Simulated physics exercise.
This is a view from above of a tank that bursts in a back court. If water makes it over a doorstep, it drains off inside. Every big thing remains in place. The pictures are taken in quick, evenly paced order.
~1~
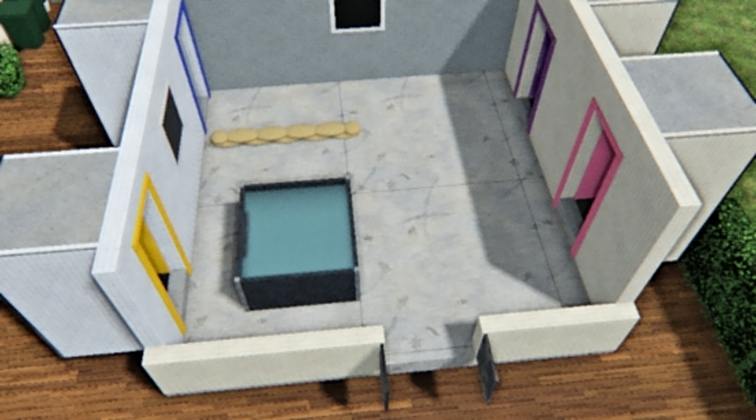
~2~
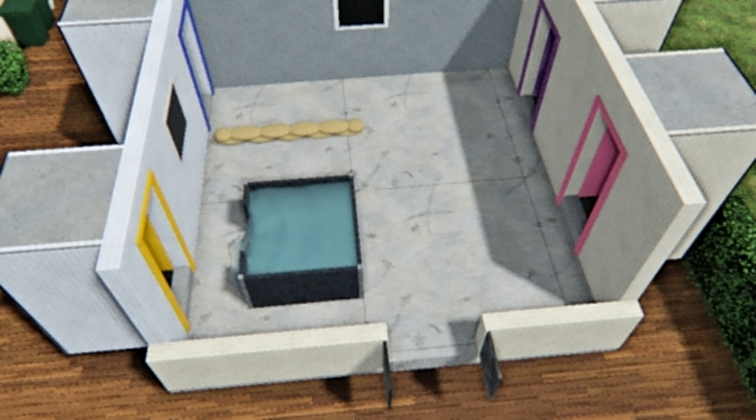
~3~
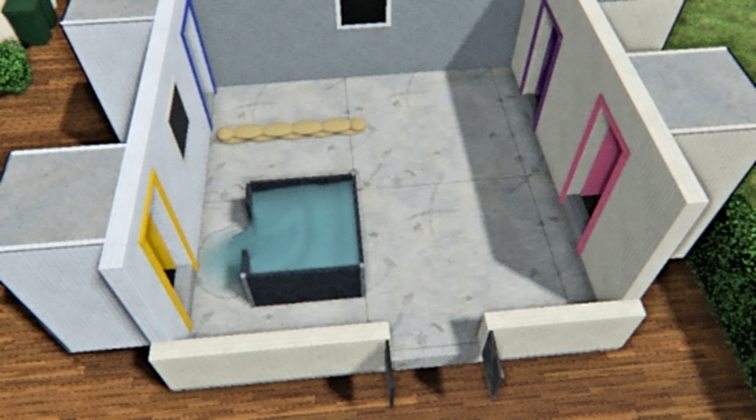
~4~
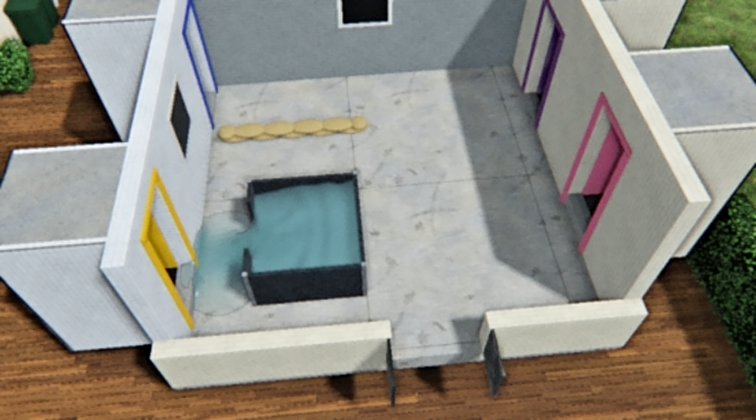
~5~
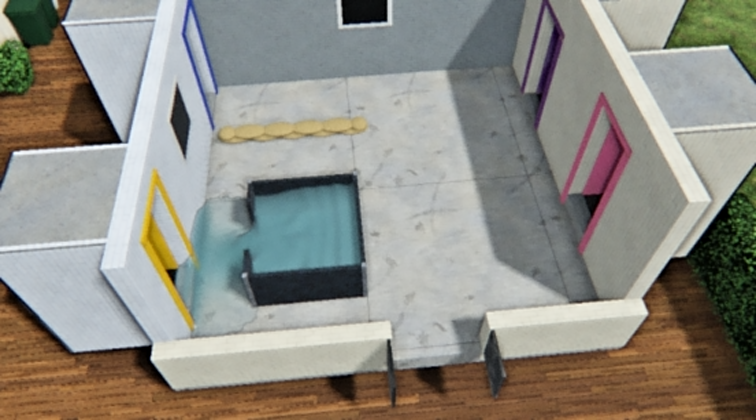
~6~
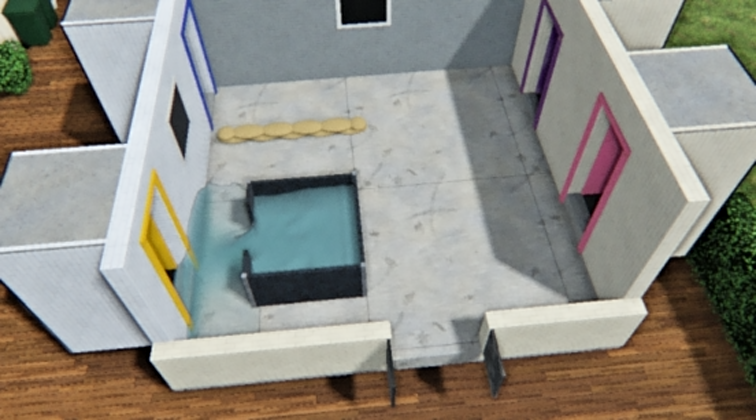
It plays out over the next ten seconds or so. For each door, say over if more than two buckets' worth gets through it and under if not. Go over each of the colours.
Outcome: The purple door is going to let through no more than allowed; the blue door is going to let through no more than allowed; the pink door is going to let through no more than allowed; the yellow door is going to let through more than allowed.
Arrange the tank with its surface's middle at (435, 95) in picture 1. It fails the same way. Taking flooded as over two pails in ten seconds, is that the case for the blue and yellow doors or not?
Observed: Blue goes beyond it; yellow comes in lower.
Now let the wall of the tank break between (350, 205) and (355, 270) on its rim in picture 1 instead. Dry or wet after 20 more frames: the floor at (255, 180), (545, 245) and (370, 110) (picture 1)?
In turn: Untouched, then inundated, then untouched.
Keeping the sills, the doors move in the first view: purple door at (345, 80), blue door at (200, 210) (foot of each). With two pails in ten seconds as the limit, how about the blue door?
The blue one tops the limit, as far as I can tell.
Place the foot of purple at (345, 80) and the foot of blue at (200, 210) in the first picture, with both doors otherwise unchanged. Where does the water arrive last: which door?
The pink door.
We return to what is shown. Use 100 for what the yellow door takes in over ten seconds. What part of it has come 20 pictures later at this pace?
The figure is near 100 per cent.
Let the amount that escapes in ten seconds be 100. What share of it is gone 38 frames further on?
Near 80 in a hundred.
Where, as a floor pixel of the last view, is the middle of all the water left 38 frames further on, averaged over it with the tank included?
Point: (354, 223).
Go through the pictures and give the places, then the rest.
The water tank at (297, 229) is whole and still, in the first picture.
Water pours out at (252, 248) and has run to (240, 283), in the second picture.
Water pours out at (254, 249) and has run to (201, 273), in the third picture.
The front is at (195, 306), out from the gap at (256, 248), in the fourth picture.
Water pours out at (256, 248) and has run to (192, 333), in the fifth picture.
Water pours out at (255, 248) and has run to a hidden place, in the sixth picture.
A moment on, water covers 15 % of the floor; the purple door not reached, the blue door wet at the sill, nothing in, the pink door not reached, the yellow door over two buckets in.
Next, water covers 30 % of the floor; the purple door not reached, the blue door wet at the sill, nothing in, the pink door not reached, the yellow door far over two buckets in.
Then, water covers 55 % of the floor; the purple door not reached, the blue door wet at the sill, nothing in, the pink door not reached, the yellow door far over two buckets in.
Later, water covers 90 % of the floor; the purple door wet at the sill, nothing in, the blue door wet at the sill, nothing in, the pink door wet at the sill, nothing in, the yellow door far over two buckets in.
In the end, water covers 95 % of the floor; the purple door under two buckets in, the blue door wet at the sill, nothing in, the pink door wet at the sill, nothing in, the yellow door far over two buckets in.
